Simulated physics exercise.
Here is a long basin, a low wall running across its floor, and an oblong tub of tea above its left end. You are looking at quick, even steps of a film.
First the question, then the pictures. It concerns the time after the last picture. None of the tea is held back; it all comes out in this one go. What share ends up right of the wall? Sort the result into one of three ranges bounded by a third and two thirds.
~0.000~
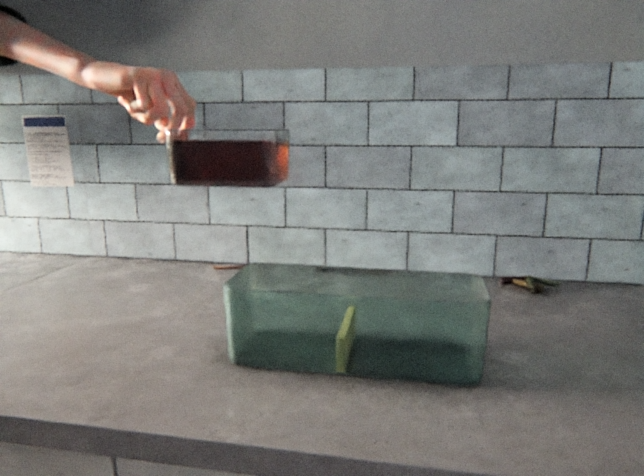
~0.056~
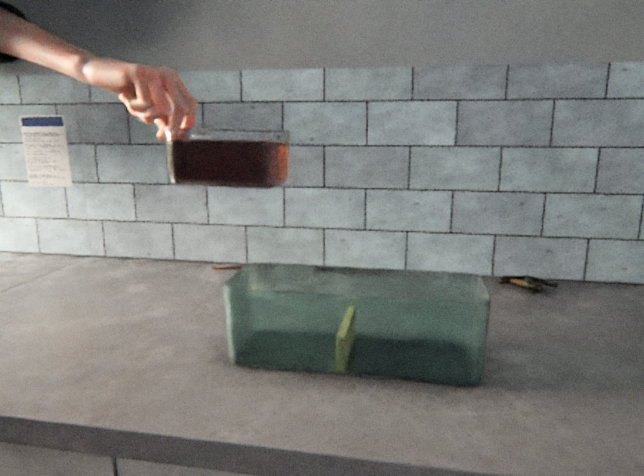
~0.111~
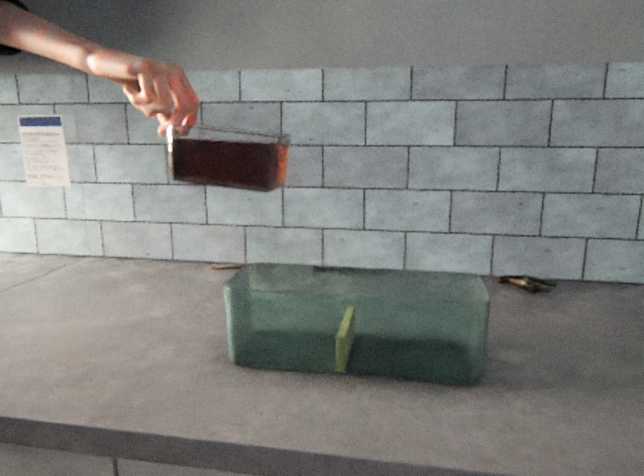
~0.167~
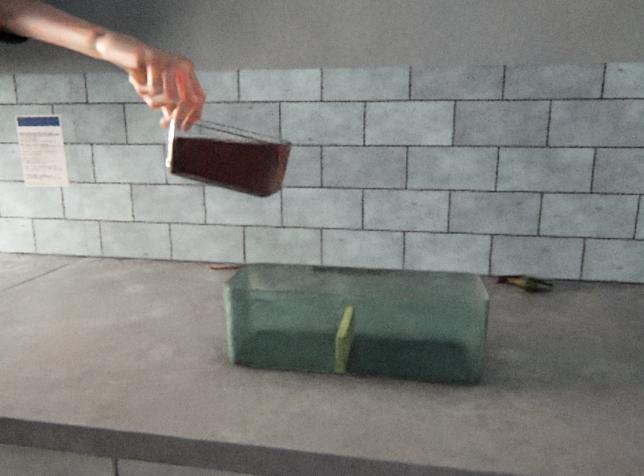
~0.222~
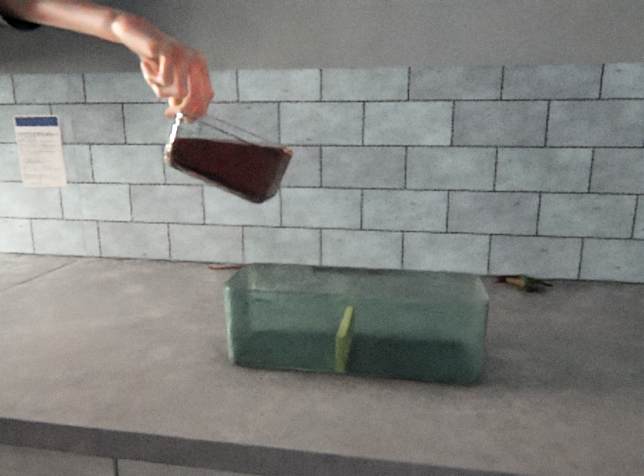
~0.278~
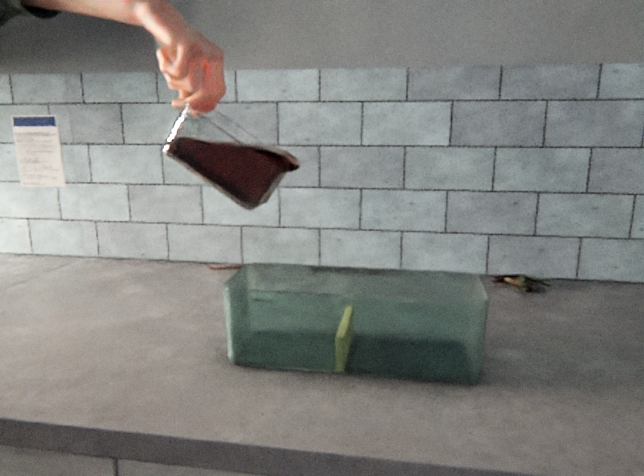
It falls in the bottom range, below a third.
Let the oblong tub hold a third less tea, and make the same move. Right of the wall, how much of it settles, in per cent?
About 0 %.
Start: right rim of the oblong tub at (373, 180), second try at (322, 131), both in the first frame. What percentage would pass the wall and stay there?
85 and 65 in a hundred.
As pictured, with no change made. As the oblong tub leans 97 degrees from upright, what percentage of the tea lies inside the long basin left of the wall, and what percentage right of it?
25 % left, 10 % right.
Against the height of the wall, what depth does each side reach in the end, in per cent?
It settles around 50 on the left side and around 10 on the right side.
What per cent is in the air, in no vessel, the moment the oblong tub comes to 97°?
Airborne fraction: Approx. 50 %.
Then, 0.57 s in, the tilt is 97° and 15 per cent is still to pour, 23 is left of the wall and 12 right of it.
Then, 0.79 s in, the tilt is 113° and 2 per cent is still to pour, 65 is left of the wall and 19 right of it.
Then, 1.01 s in, the tilt is 113° and 0 per cent is still to pour, 68 is left of the wall and 21 right of it.
Then, 1.26 s in, the tilt is 113° and 0 per cent is still to pour, 69 is left of the wall and 21 right of it.
Finally, 69 per cent lies left of the wall, 21 right of it and 10 outside.
